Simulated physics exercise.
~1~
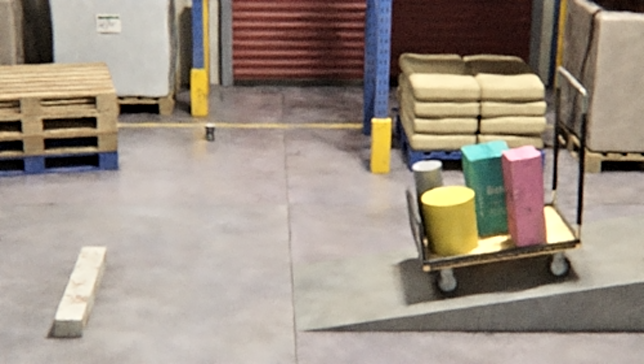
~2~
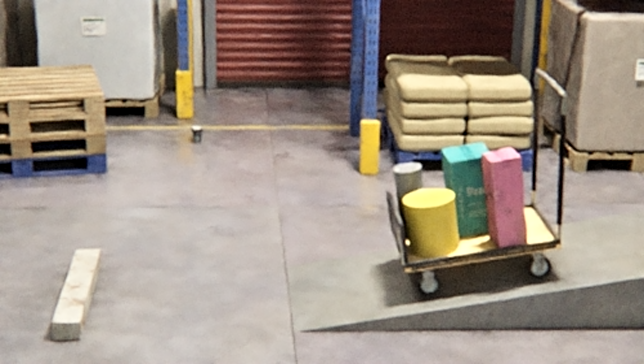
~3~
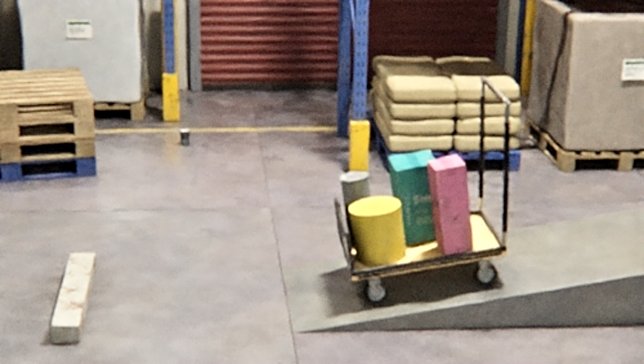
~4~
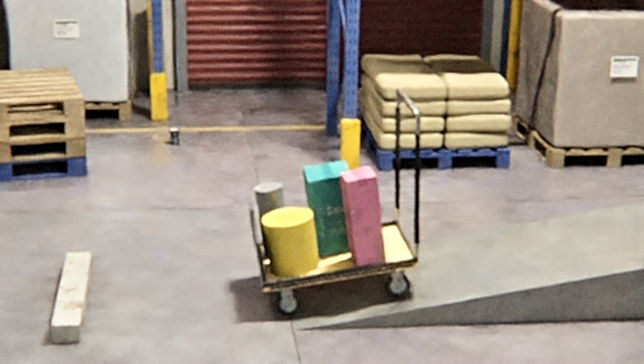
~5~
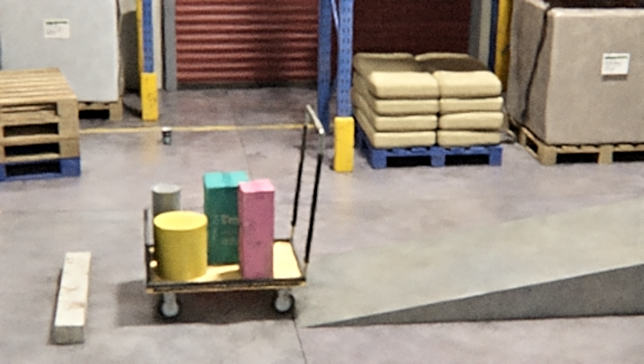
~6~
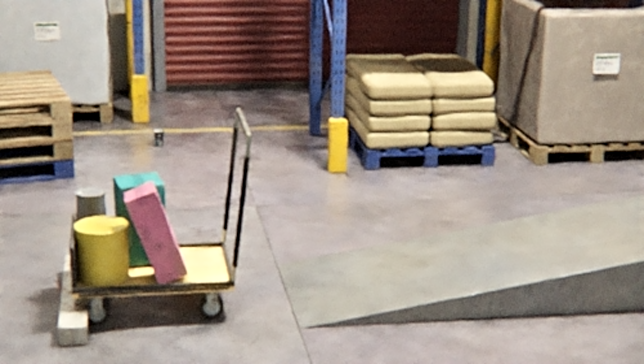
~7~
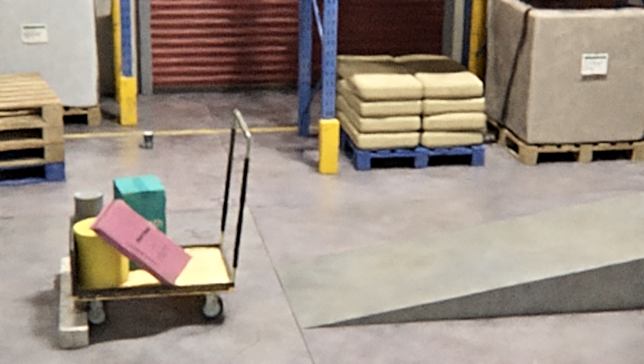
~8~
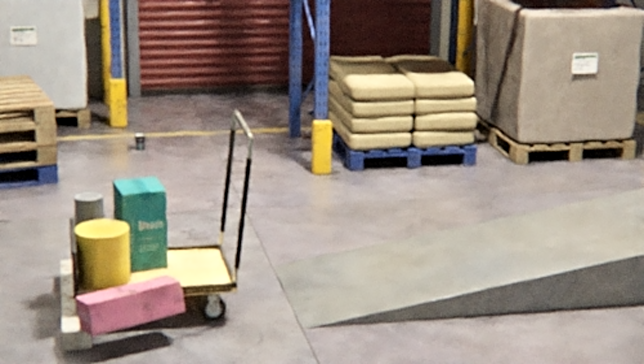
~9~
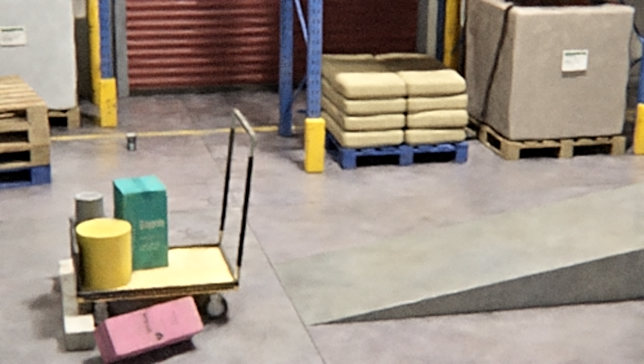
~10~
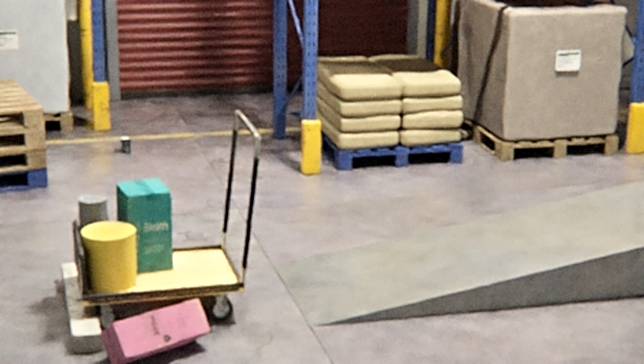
Warehouse floor with loaded trolley rolling left down a ramp, stopping at a kerb, and pink box toppling off onto the ground.
